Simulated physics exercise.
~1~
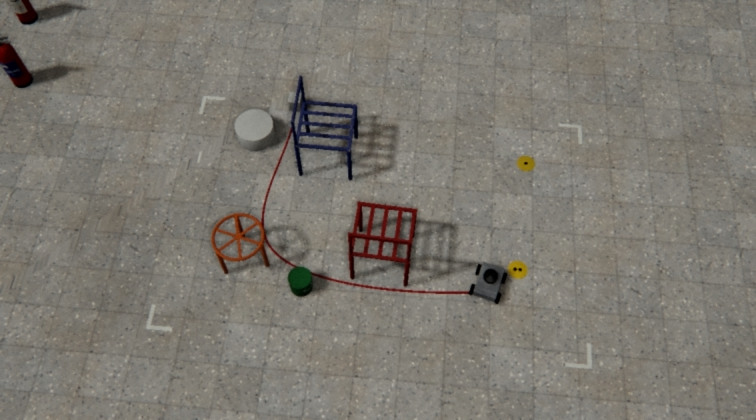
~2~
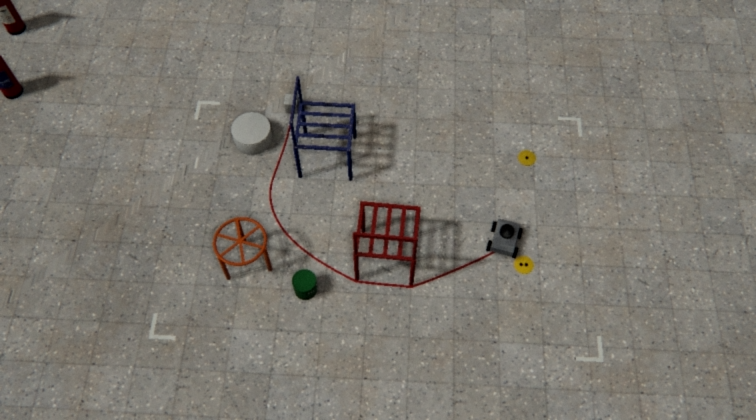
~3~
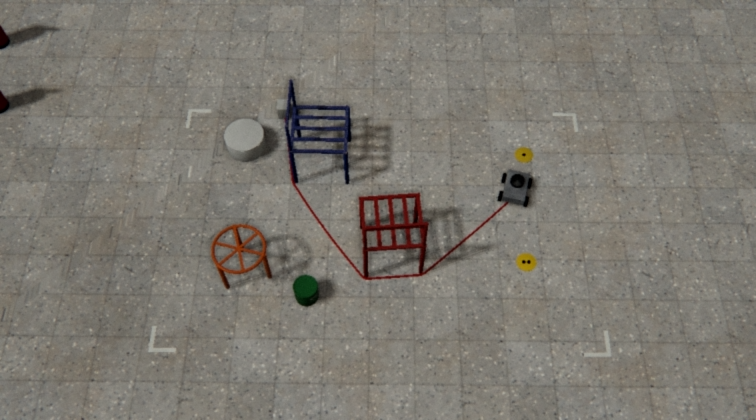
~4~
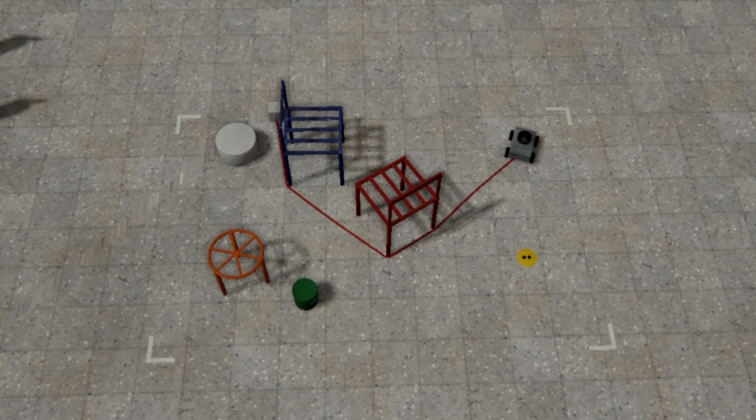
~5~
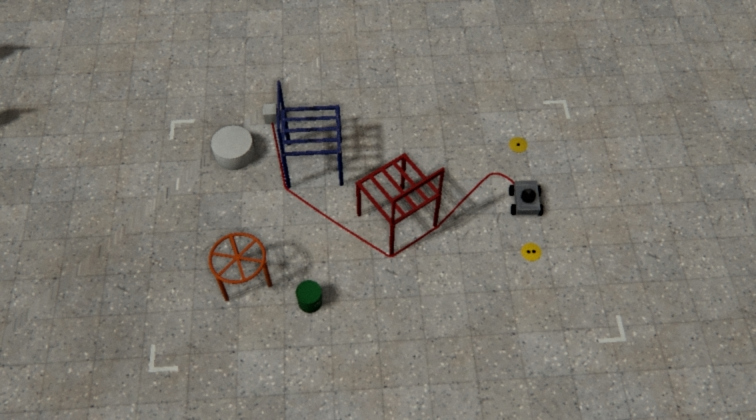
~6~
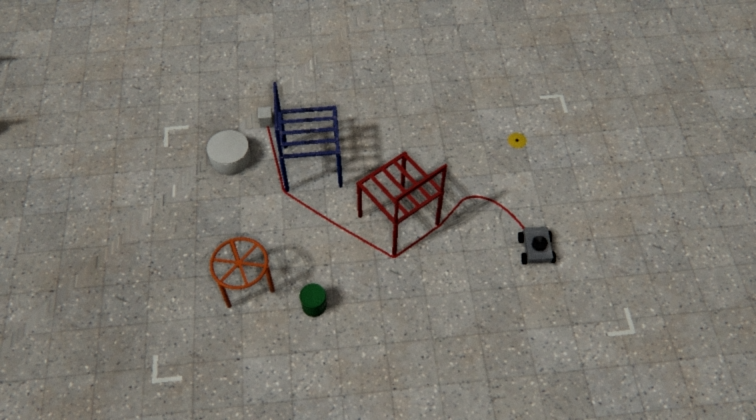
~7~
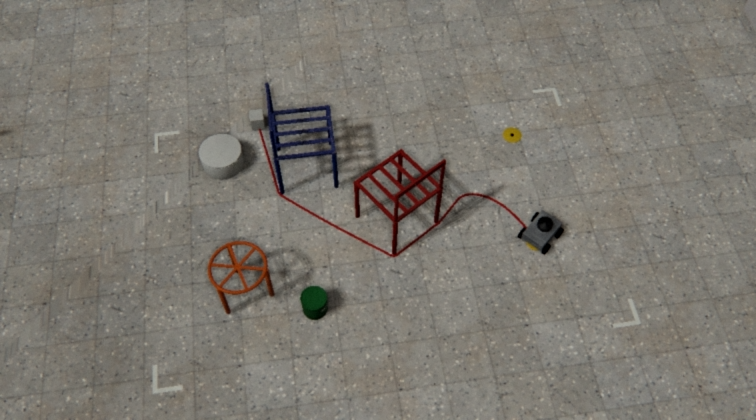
A small cart trailing a red lead drives up the right side of a tiled floor, the tightening lead dragging and turning the red chair, then heads back down with its lead slack and stops, while the blue chair, orange stool, green bin and white tub stay put.
